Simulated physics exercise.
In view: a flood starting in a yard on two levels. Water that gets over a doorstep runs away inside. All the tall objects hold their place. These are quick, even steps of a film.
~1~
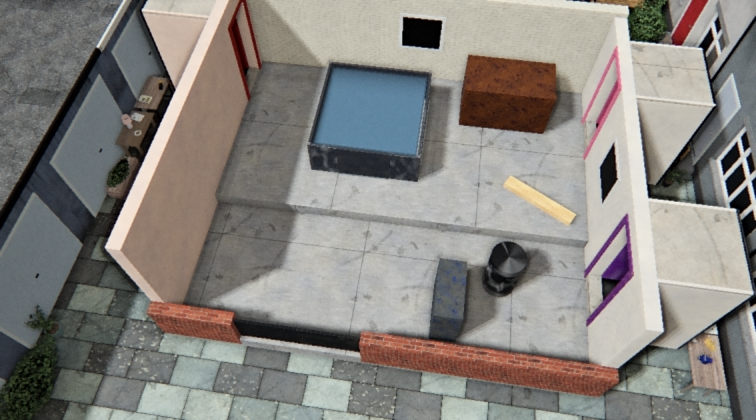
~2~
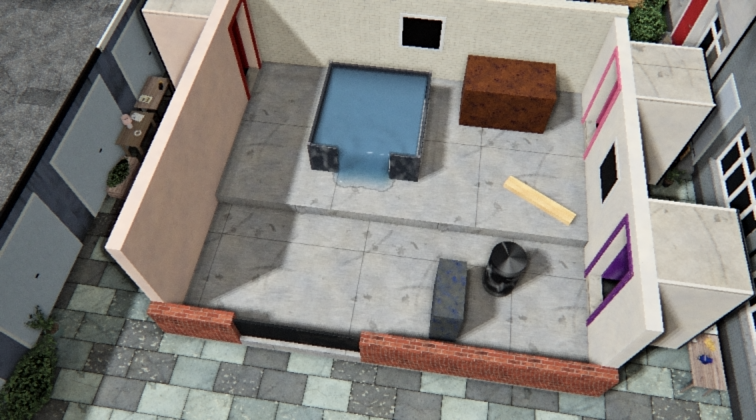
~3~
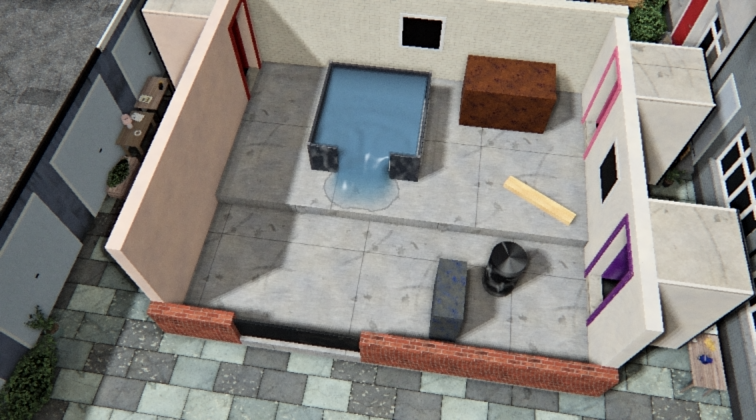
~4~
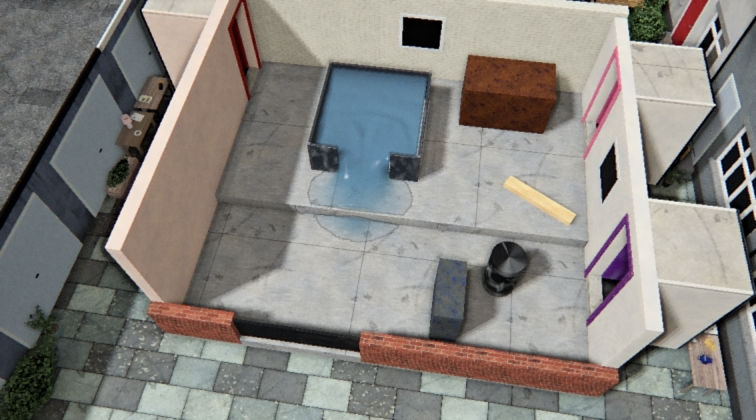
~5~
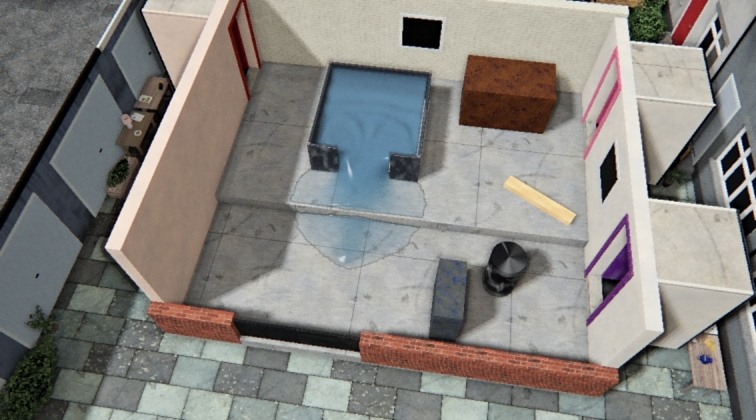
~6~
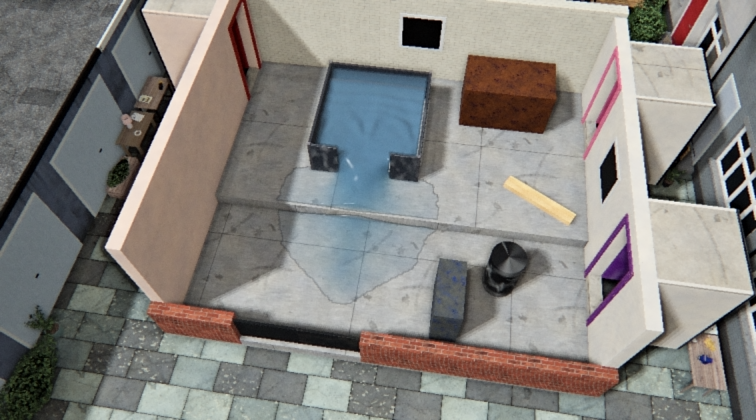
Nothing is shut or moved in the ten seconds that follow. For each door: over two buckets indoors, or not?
The red door holds within the limit; the purple door holds within the limit; the pink door holds within the limit.
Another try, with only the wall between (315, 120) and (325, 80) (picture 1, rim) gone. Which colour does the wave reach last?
It is the purple door.
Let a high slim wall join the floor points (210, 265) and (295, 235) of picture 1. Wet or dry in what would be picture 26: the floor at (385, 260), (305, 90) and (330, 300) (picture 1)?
In turn: Covered, dry, flooded.
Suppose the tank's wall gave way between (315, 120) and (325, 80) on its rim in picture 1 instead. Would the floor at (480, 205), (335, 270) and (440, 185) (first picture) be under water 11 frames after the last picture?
As listed: No water, no water, no water.
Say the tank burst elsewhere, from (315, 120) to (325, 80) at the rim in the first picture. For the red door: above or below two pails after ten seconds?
My reading: Red goes over.
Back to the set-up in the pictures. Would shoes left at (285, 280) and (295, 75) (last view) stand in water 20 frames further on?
In that order: Flooded, dry.
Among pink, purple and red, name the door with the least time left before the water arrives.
The purple-painted one.
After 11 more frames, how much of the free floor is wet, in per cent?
I make it 40 per cent.
A moment on, water covers 30 % of the floor; the red door not reached, the purple door not reached, the pink door not reached.
Next, water covers 40 % of the floor; the red door not reached, the purple door not reached, the pink door not reached.
Then, water covers 45 % of the floor; the red door not reached, the purple door wet at the sill, nothing in, the pink door not reached.
Later, water covers 50 % of the floor; the red door not reached, the purple door wet at the sill, nothing in, the pink door not reached.
In the end, water covers 50 % of the floor; the red door not reached, the purple door wet at the sill, nothing in, the pink door not reached.
